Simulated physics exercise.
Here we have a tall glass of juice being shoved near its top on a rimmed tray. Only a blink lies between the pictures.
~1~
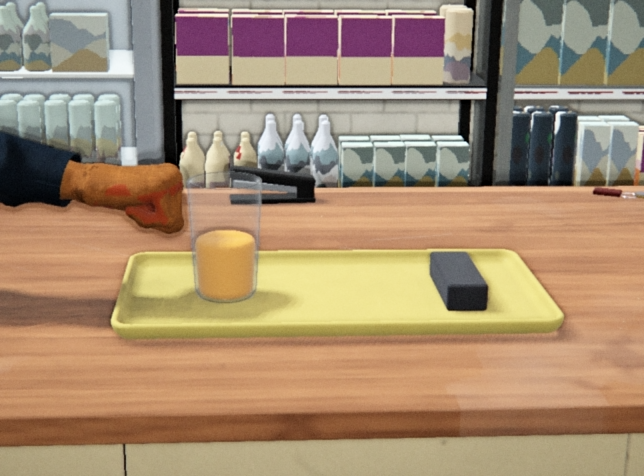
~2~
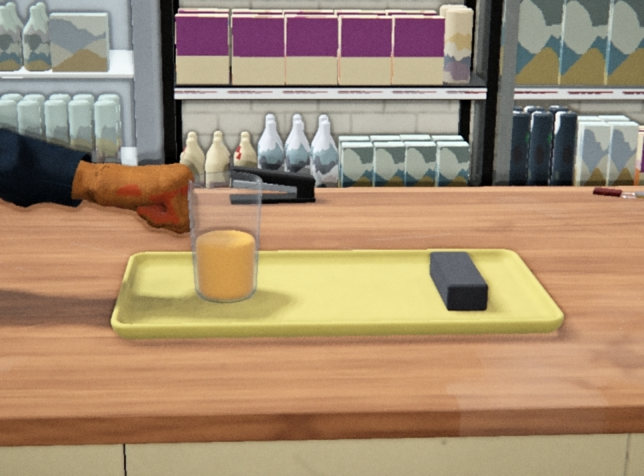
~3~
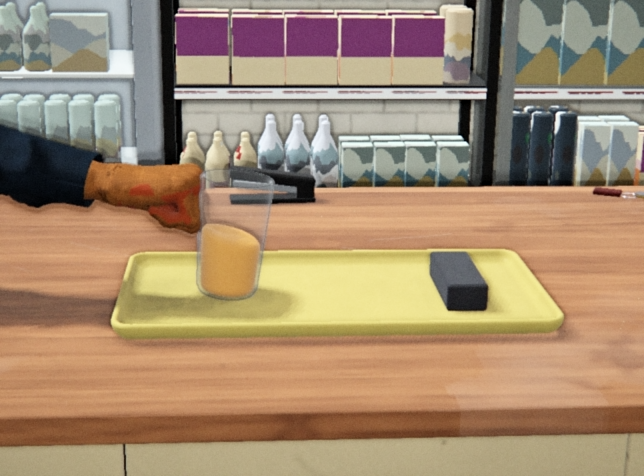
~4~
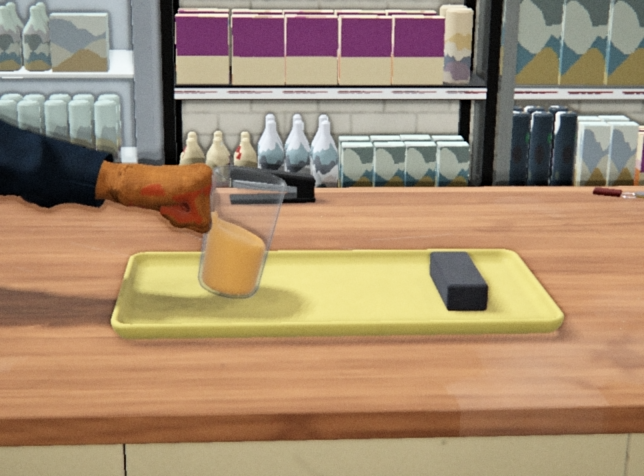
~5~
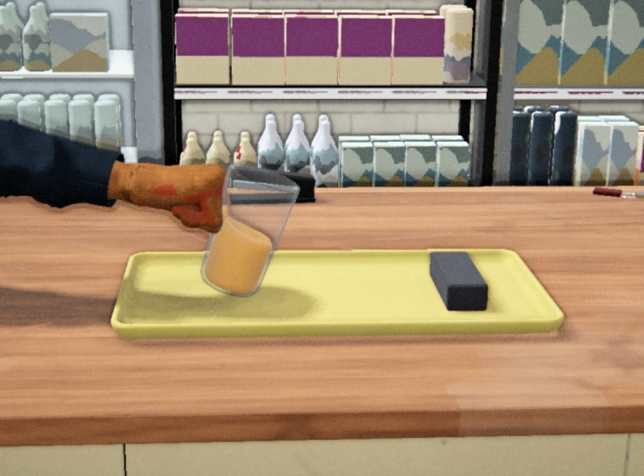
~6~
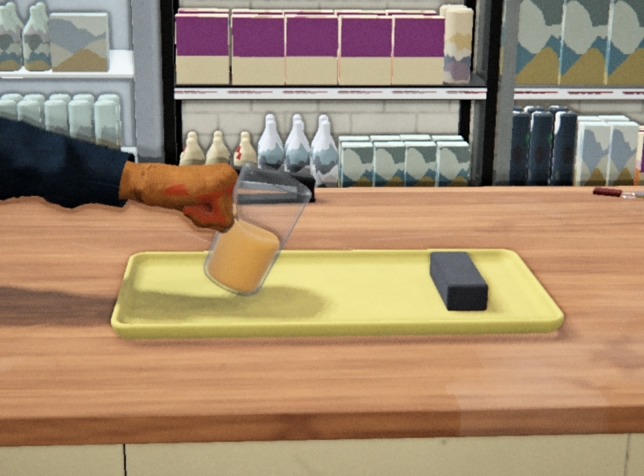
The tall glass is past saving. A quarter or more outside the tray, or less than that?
After the fall three quarters and more stay on the tray.
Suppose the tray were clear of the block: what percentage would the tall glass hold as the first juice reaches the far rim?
Roughly 50 in a hundred.
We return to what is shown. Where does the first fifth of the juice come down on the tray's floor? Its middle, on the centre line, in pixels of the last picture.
Around (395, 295).
A moment on, the tall glass is falling and 100 per cent is in the glass, 0 on the tray and 0 above or beyond its rim.
Next, the tall glass lies on its side and 80 per cent is in the glass, 5 on the tray and 15 above or beyond its rim.
Then the tall glass lies on its side and 40 per cent is in the glass, 42 on the tray and 19 above or beyond its rim.
Later the tall glass lies on its side and 22 per cent is in the glass, 68 on the tray and 10 above or beyond its rim.
In the end 92 per cent is held by tray and glass, 8 is off the tray.
